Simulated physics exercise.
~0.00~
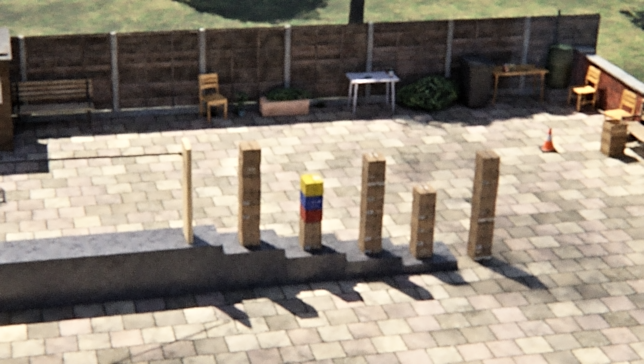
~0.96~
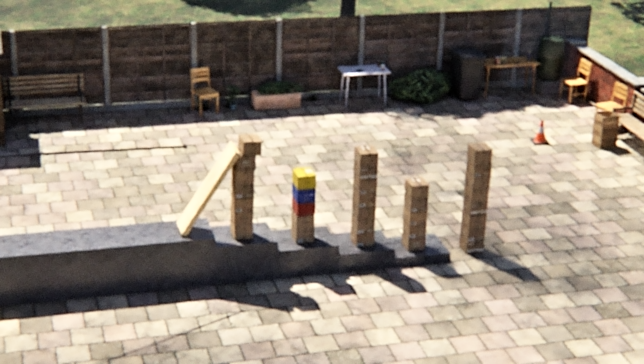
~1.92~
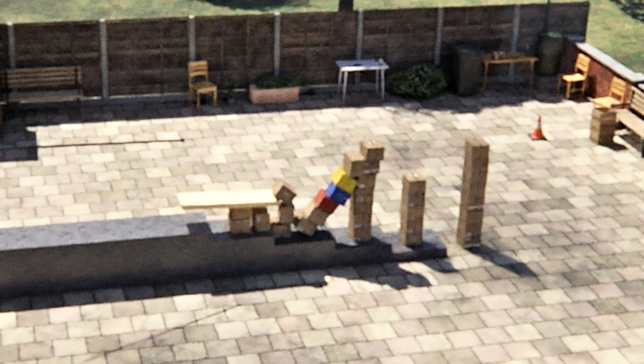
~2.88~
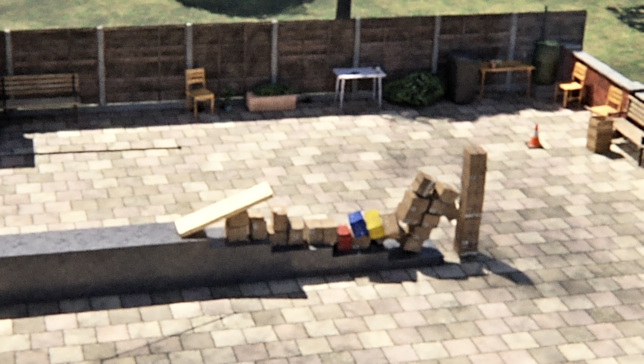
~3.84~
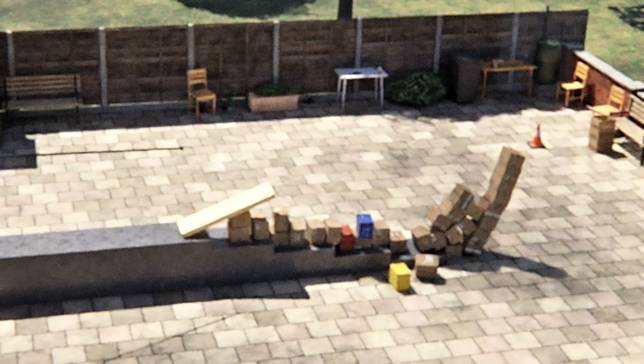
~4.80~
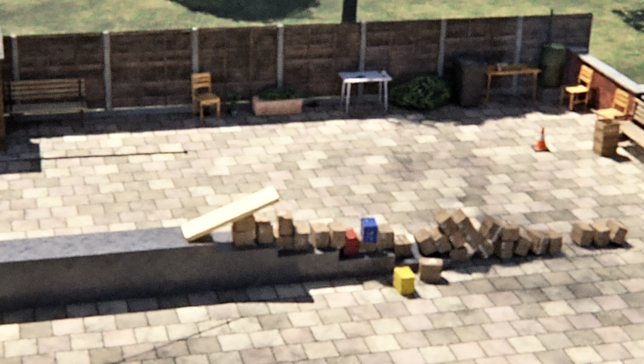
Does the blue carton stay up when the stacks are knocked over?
No, the blue carton comes down with its stack and ends up on its side among the fallen cartons.
